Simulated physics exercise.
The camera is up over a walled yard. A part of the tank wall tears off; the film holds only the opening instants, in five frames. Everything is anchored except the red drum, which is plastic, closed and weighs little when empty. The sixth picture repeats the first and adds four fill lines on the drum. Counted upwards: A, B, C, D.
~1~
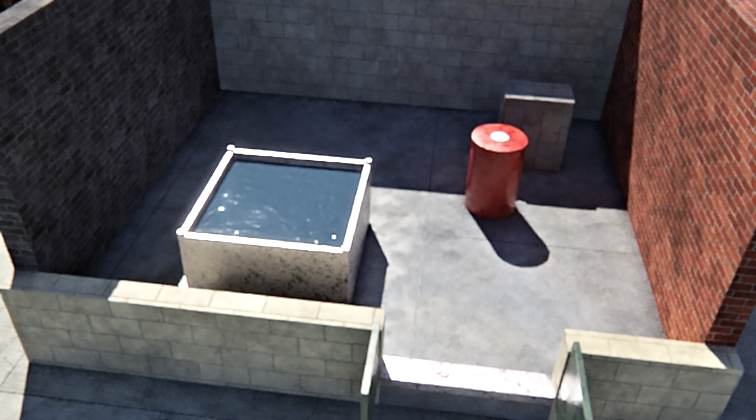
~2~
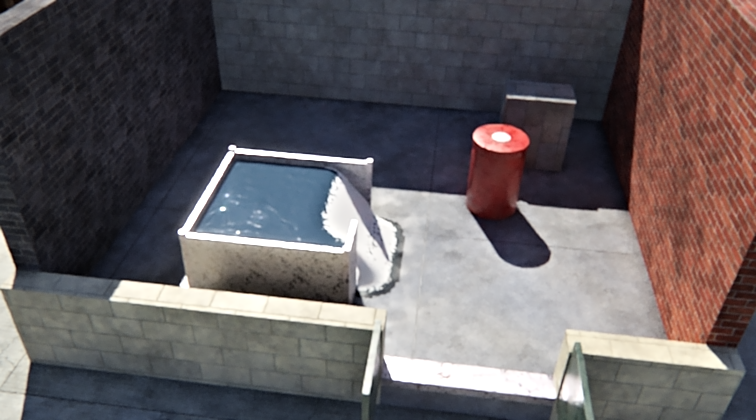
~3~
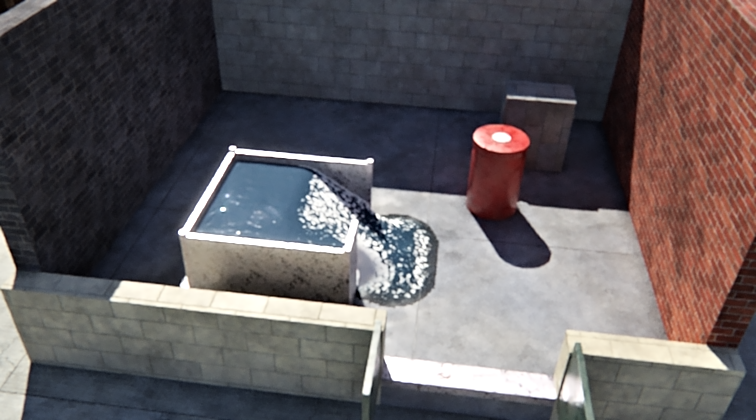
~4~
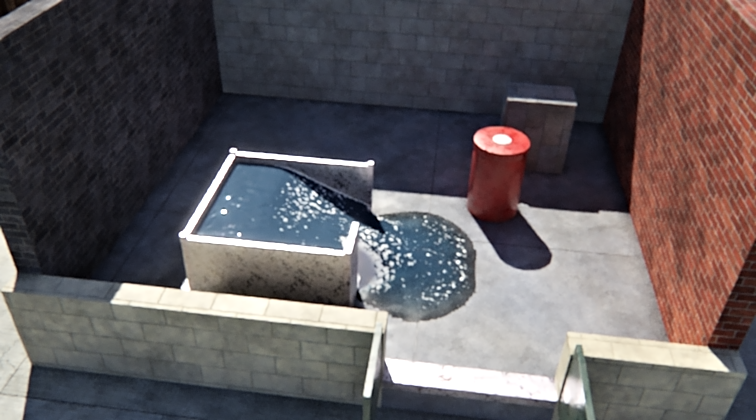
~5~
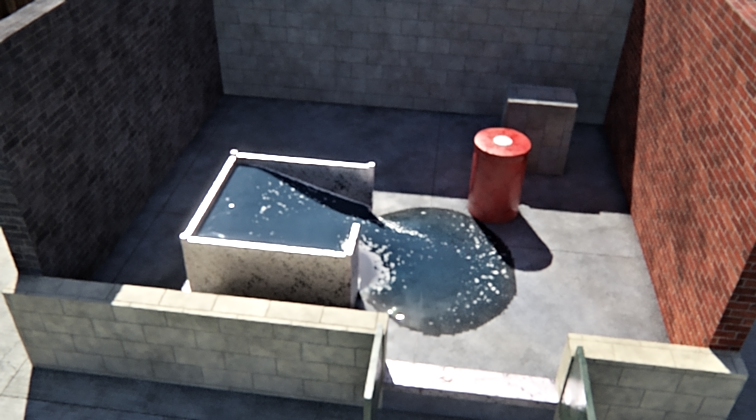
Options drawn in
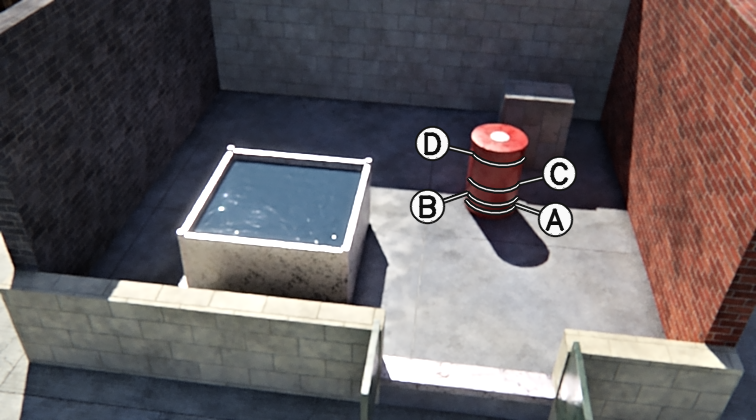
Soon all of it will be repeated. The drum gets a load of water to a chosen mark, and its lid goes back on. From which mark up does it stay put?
Go for C.
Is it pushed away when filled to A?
Yes, it does.
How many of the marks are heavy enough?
Two.
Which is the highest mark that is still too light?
It is B.
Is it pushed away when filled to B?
Yes.
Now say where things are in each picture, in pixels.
Lid of the red drum at (500, 137); tank full, its middle at (283, 202); open gate at (474, 323), in the first picture.
In the second picture, 2 % of the ground under water, its edge towards the drum at (387, 222).
In the third picture, 4 % of the ground under water, its edge towards the drum at (428, 235).
In the fourth picture, 7 % of the ground under water, its edge towards the drum at (442, 221).
Lid of the red drum at (503, 141); 10 % of the ground under water, its edge towards the drum at (466, 220), in the fifth picture.
In white, A at (491, 212); B at (492, 205); C at (494, 190); D at (498, 165); from the bottom up A, B, C, D.
Choosing A, it is pushed about 4 times its own width away.
Choosing B, it is pushed about half its own width away.
Choosing C, it does not move.
Choosing D, it does not move.
